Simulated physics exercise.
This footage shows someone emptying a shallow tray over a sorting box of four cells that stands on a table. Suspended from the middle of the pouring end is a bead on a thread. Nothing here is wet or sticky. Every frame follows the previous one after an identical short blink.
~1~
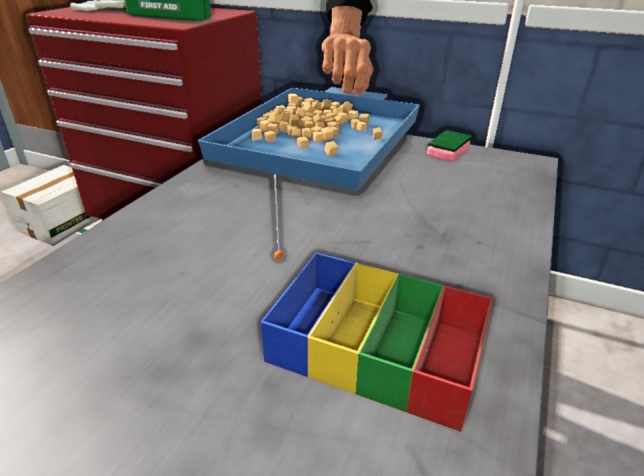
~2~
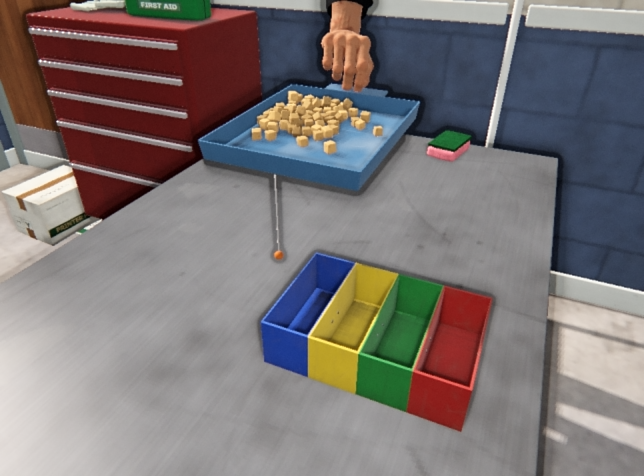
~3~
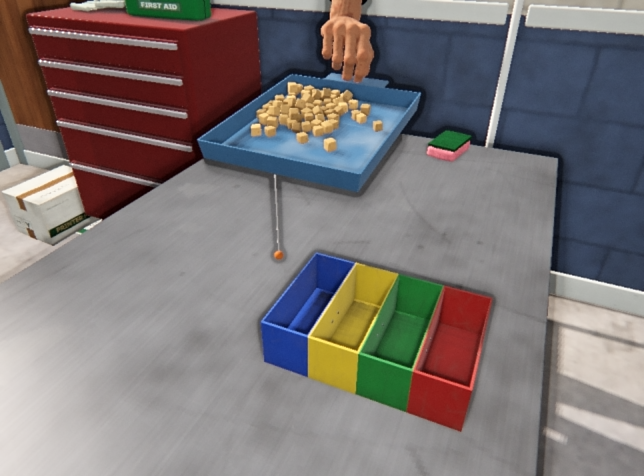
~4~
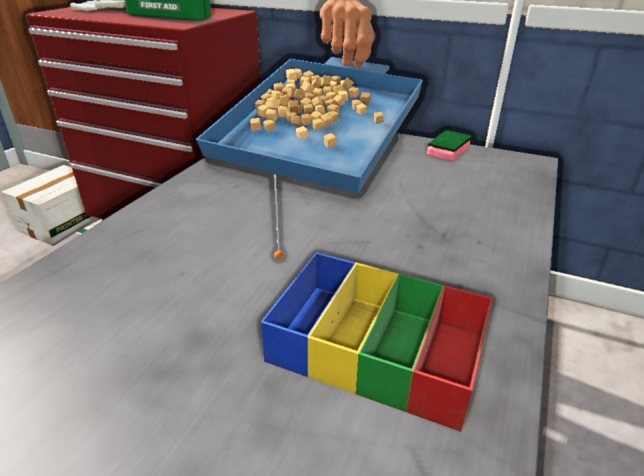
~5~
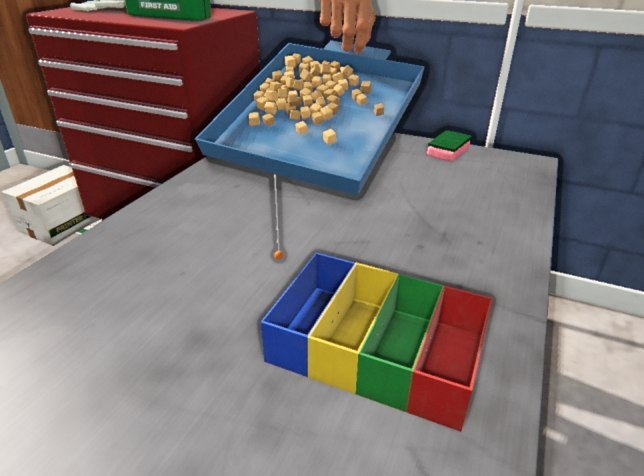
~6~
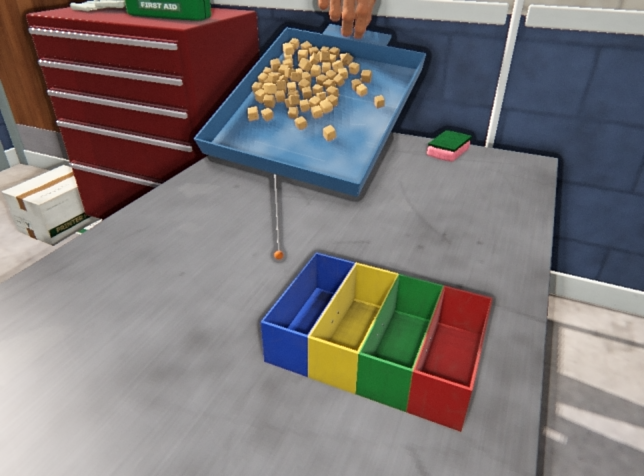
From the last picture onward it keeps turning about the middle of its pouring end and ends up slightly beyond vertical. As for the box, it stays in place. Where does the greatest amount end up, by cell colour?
In the blue cell.
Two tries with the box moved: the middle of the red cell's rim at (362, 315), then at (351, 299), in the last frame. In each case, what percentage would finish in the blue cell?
You'd get near 20 per cent and afterwards near 10 per cent.
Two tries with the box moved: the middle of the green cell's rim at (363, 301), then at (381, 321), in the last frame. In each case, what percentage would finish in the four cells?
Estimate: 80 % first, 70 % second.
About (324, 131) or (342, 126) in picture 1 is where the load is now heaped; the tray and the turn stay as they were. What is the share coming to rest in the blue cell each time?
You'd get 30 % the first time and 30 % the second.
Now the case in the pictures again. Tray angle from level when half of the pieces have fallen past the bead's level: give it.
That happens at close to 120 degrees.
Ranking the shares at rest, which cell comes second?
Second: The yellow cell.
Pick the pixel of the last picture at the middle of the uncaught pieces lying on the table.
Around (191, 372).
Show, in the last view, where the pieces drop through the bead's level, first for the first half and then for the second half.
Earlier portion about (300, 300); later portion about (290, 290).
Shortly afterwards, tray tipped steeply; the whole lot on the tray.
Next, tray tipped past a quarter turn; the bulk on the tray; a little in the yellow cell; only a few in the blue cell; a little falling or outside the box.
Some moments later, tray tipped past a quarter turn; near a third in the blue cell; near a quarter in the yellow cell; near half falling or outside the box.
In the end, tray tipped past a quarter turn; near a third in the blue cell; near a quarter in the yellow cell; none at all in the red cell; none at all in the green cell; near half outside the box.
